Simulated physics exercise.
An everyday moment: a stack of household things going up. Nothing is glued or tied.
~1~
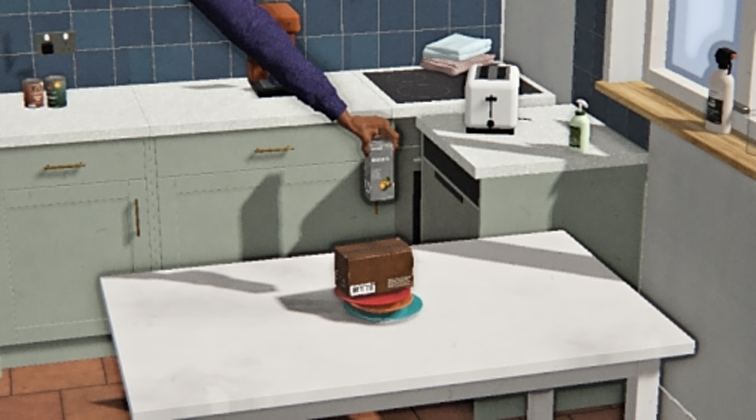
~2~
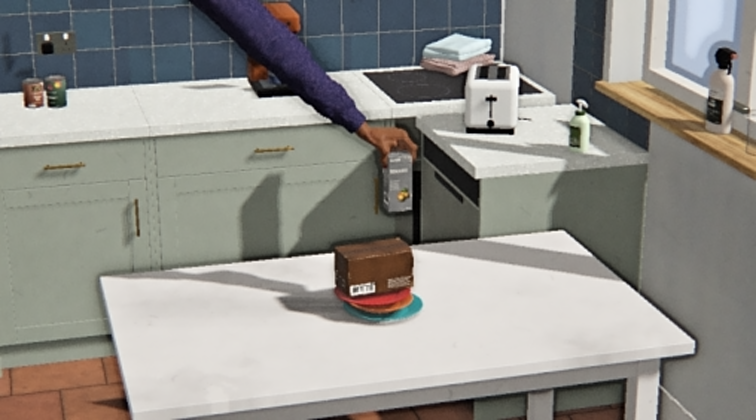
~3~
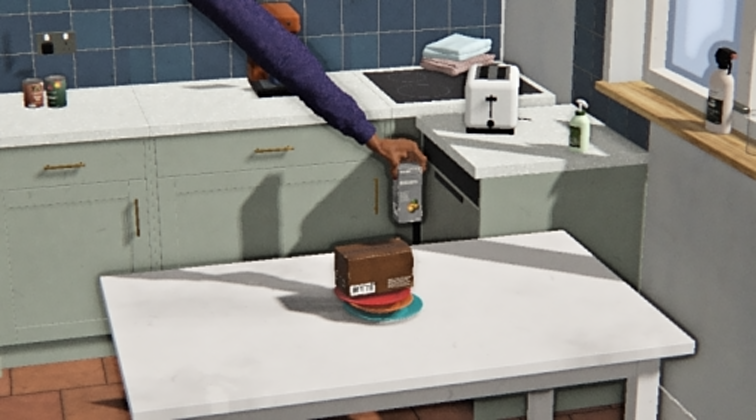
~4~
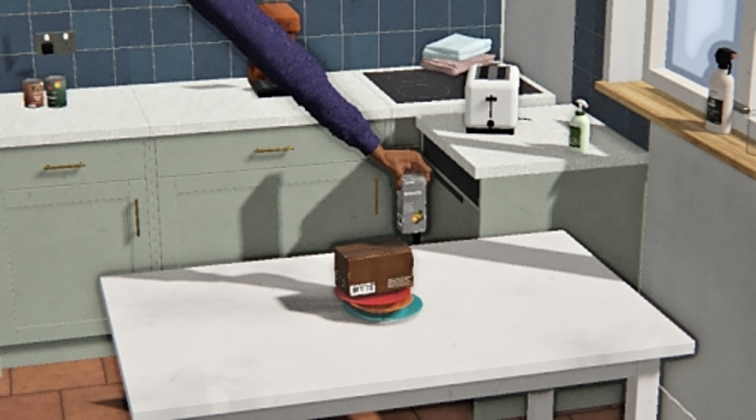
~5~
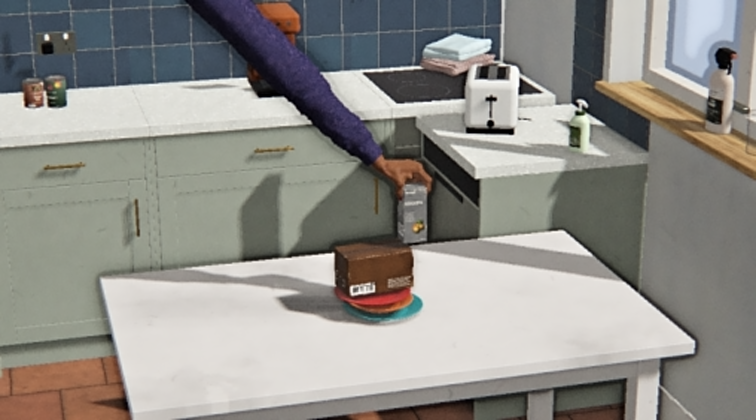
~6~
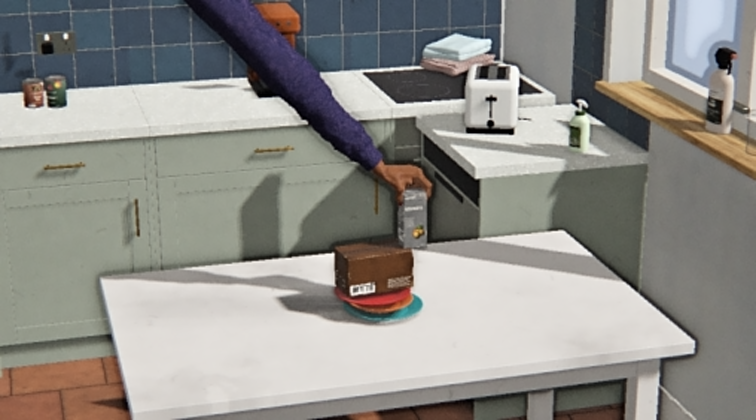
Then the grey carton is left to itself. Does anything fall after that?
Here the pile gives way.
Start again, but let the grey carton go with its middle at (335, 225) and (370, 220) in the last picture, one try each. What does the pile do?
In the first case it comes apart; in the second case it holds.
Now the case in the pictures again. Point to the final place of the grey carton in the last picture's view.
At about (460, 291).
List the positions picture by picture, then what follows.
In the first picture, still above its spot; grey carton (379, 170).
In the second picture, still above its spot; grey carton (398, 181); brown box (374, 267).
In the third picture, still above its spot; grey carton (407, 192).
In the fourth picture, still above its spot; grey carton (412, 203); brown box (374, 267).
In the fifth picture, still above its spot; grey carton (413, 213).
In the sixth picture, set down, still held; grey carton (413, 218); brown box (374, 267).
Then, 0.40 s later than the last frame, grey carton now fallen.
Then, 0.50 s later than the last frame, things are still on the move.
Then, 0.60 s later than the last frame, as before.
Then, 1.80 s later than the last frame, nothing new.
When it is over, fallen, grey carton; the other 4 as before. End places, in pixels of the last picture, grey carton near (460, 291). The pile loses its balance.
